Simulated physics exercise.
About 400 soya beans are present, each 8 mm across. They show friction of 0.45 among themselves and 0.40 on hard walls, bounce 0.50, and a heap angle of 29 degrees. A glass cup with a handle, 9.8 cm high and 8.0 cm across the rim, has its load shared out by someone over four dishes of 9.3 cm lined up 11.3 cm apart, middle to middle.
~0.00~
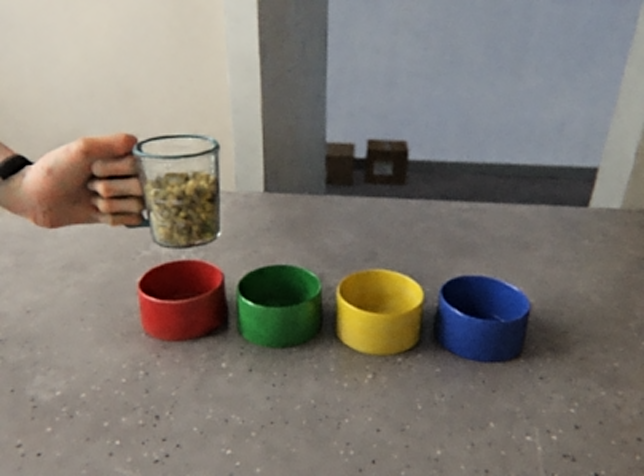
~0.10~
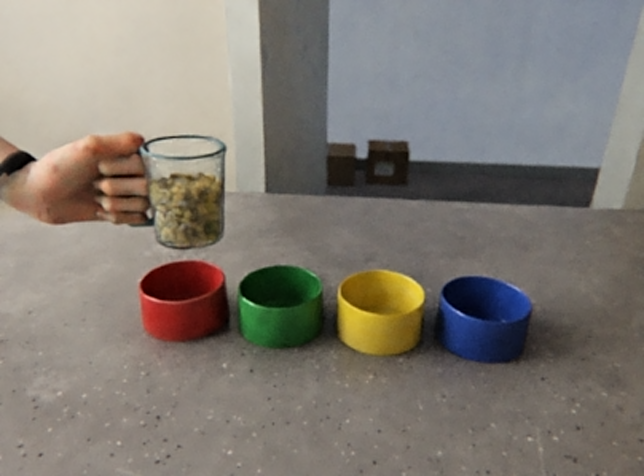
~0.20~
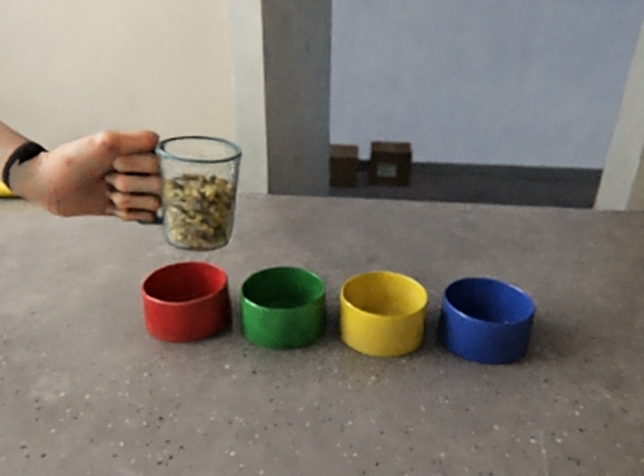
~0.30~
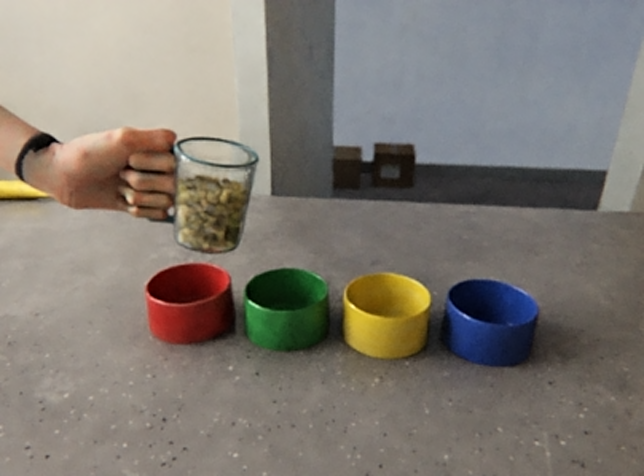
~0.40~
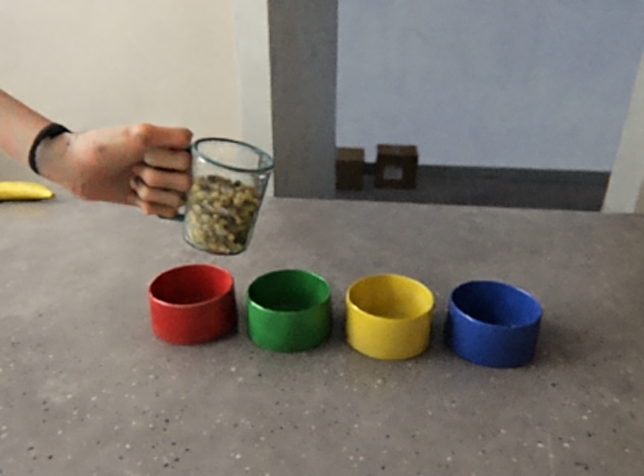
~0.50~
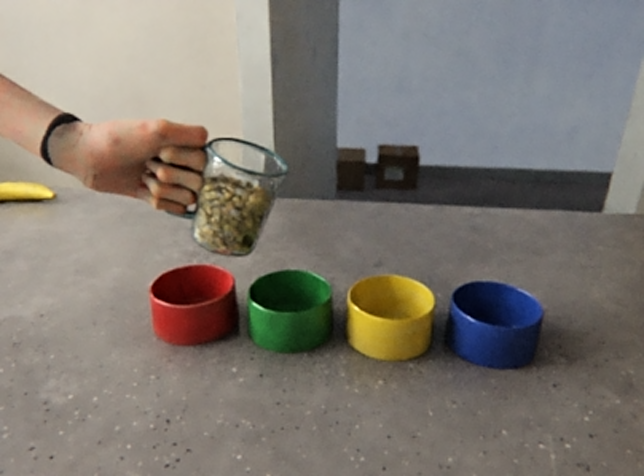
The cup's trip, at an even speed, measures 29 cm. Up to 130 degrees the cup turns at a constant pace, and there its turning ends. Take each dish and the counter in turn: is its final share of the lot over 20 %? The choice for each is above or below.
Red - below it, blue - above it, green - below it, yellow - below it, counter - below it.
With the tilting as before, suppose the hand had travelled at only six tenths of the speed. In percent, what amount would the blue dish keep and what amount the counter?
Shares: Blue 0, counter 0.
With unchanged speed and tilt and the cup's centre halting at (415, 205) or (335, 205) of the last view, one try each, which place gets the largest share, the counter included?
Blue; yellow.
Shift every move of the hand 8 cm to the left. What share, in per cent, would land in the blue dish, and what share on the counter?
Blue 10, counter 30.
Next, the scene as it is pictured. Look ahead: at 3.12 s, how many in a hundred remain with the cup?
It should be near 0 per cent.
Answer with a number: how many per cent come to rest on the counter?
5 %.
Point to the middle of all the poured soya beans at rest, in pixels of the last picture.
After settling, the middle sits near (499, 322).
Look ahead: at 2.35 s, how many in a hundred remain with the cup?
About 80 percent of the load.
After 1.61 s, tilt 71 degrees; cup holds 100 %.
After 2.35 s, tilt 104 degrees; cup holds 80 %, blue 10 %.
Then, at 3.12 s, tilt 130 degrees; cup holds 0 %, blue 95 %.
In the end, at 3.6 s, red 0 %, blue 95 %, green 0 %, yellow 0 %, counter 5 %.
